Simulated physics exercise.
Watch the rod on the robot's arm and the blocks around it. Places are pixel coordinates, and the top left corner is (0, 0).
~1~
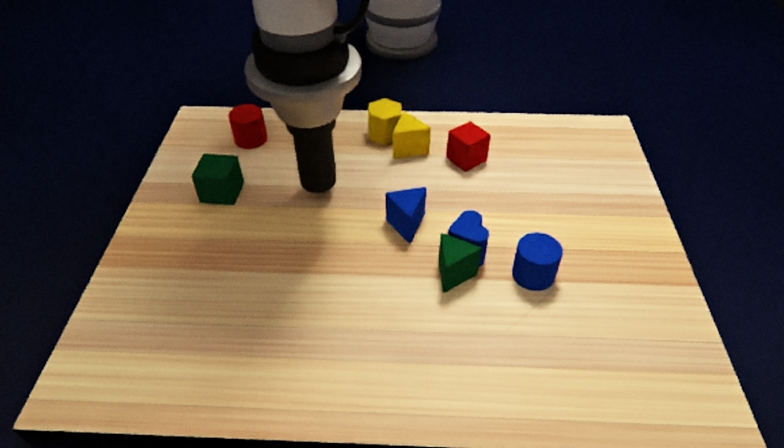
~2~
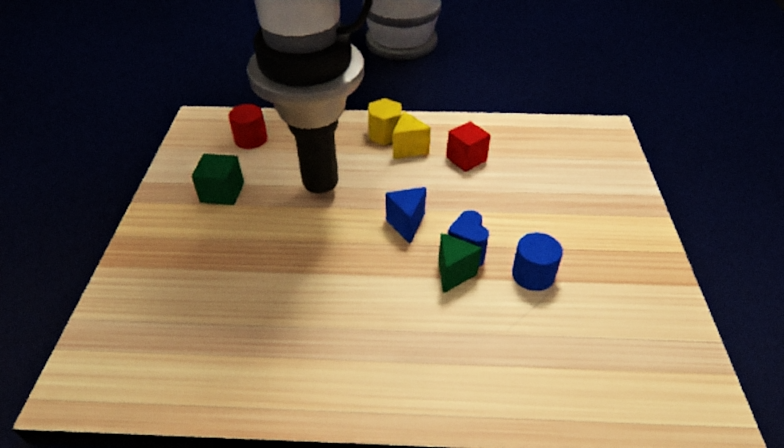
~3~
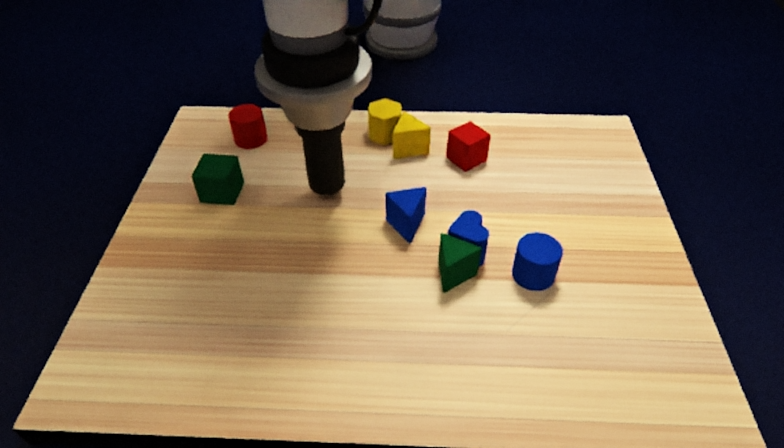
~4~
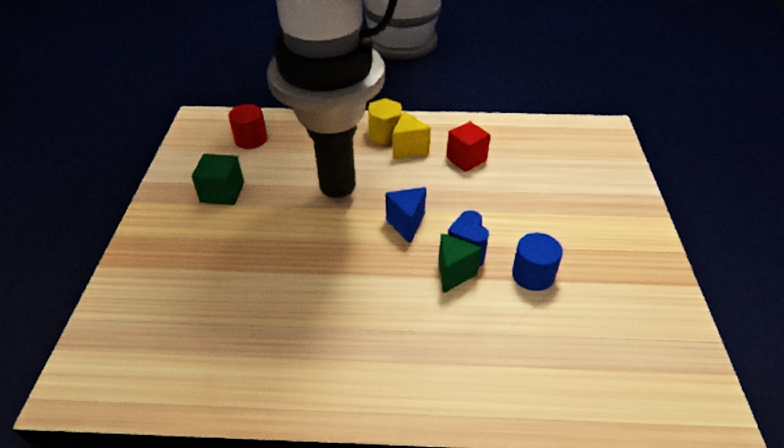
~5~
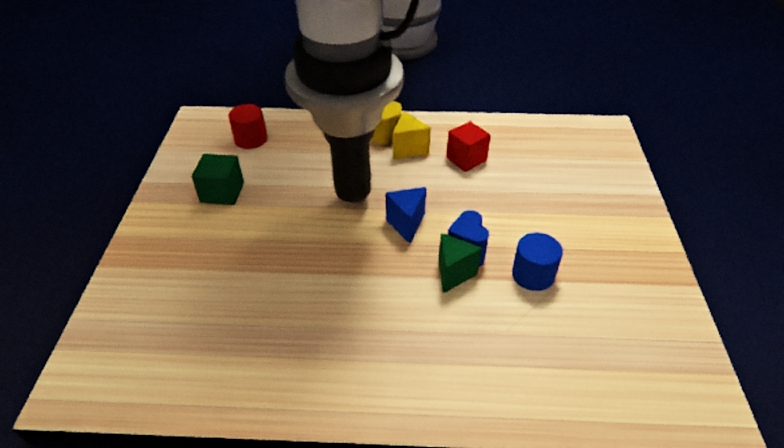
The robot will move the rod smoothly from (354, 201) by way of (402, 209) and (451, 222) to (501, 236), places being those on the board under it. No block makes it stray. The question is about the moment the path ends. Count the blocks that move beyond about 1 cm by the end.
My count: 2.
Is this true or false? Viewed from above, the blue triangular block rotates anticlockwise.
False - the claim does not hold.
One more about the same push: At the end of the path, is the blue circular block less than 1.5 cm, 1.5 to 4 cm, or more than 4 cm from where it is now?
Offset: Below 1.5 cm.
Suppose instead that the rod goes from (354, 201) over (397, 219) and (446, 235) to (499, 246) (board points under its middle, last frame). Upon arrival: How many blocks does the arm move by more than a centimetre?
The answer is three or more blocks.
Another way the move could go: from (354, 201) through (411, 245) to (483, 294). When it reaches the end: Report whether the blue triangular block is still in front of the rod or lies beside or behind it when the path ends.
It falls back or aside.
What follows on the original path. One third of the way, rod at (402, 199); blue triangular block at (418, 204).
Two thirds of the way, rod at (453, 212); blue triangular block at (438, 217), turned 25° clockwise.
At the end, rod at (503, 226); blue triangular block at (438, 218), turned 30° clockwise; blue heart block at (488, 234), turned 55° clockwise; blue circular block in place.
